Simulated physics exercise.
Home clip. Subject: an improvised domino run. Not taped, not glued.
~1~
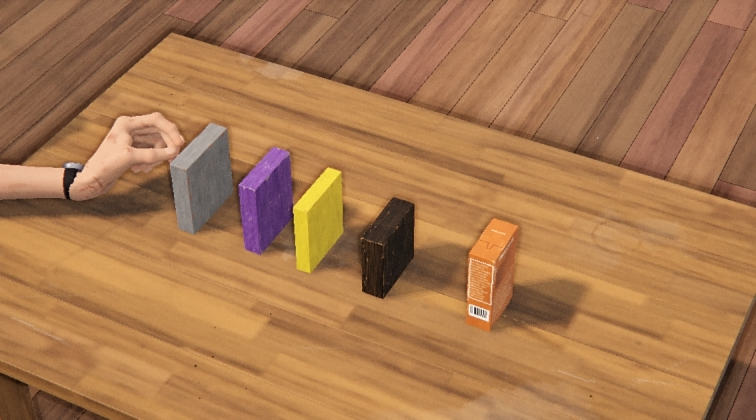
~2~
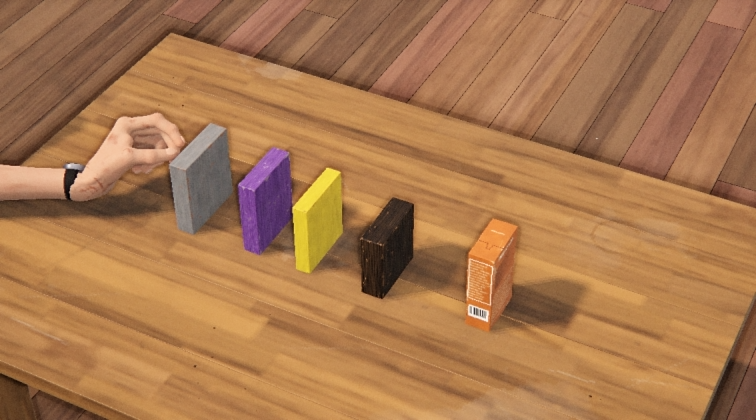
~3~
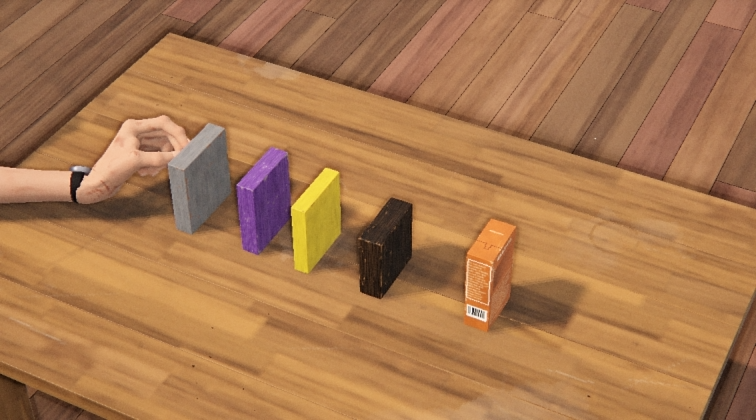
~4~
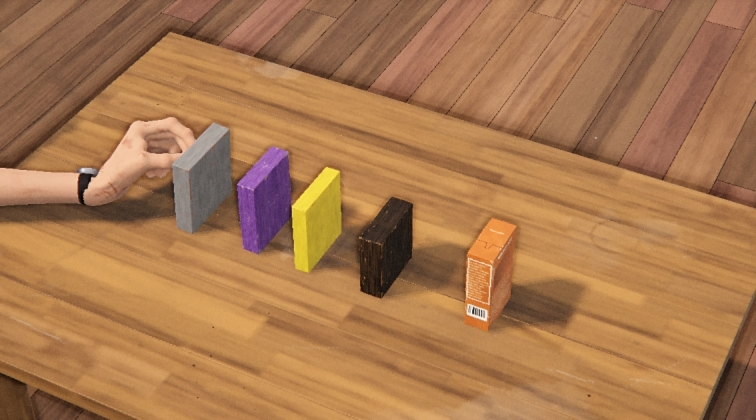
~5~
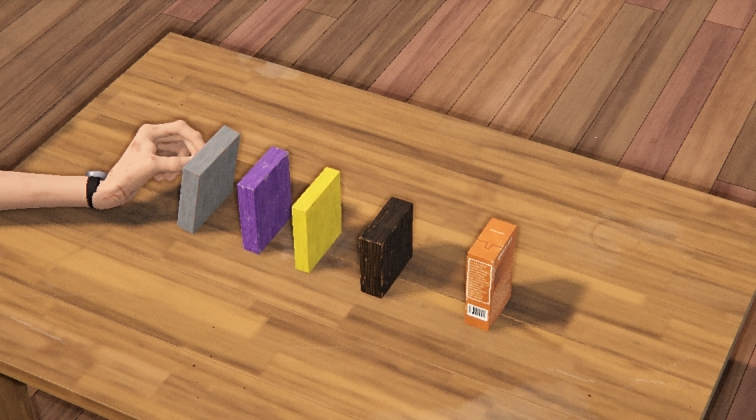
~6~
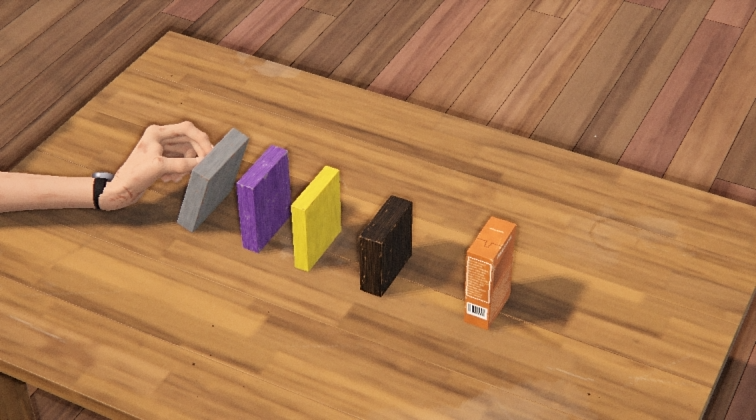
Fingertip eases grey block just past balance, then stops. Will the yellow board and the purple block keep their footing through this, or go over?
The yellow board goes over; the purple block goes over.
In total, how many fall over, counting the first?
4 in total.
Then, 0.30 s later than the last frame, grey block 66° over; purple block tilted by 37° near (290, 210); yellow board tilted by 12° near (325, 221).
Then, 0.40 s later than the last frame, grey block 74° over; purple block tilted by 62° near (306, 224); yellow board tilted by 48° near (348, 235); black block tilted by 8°.
Then, 0.60 s later than the last frame, grey block 76° over; yellow board on its side near (362, 259); purple block tilted by 74° near (311, 231); black block on its side.
Then, 1.30 s later than the last frame, grey block 76° over; yellow board on its side near (363, 259); purple block tilted by 73° near (312, 231); black block on its side.
When it is over, lying over on the table, purple block, yellow board and black block. End places, in pixels of the last picture, yellow board near (363, 259), purple block near (313, 231).
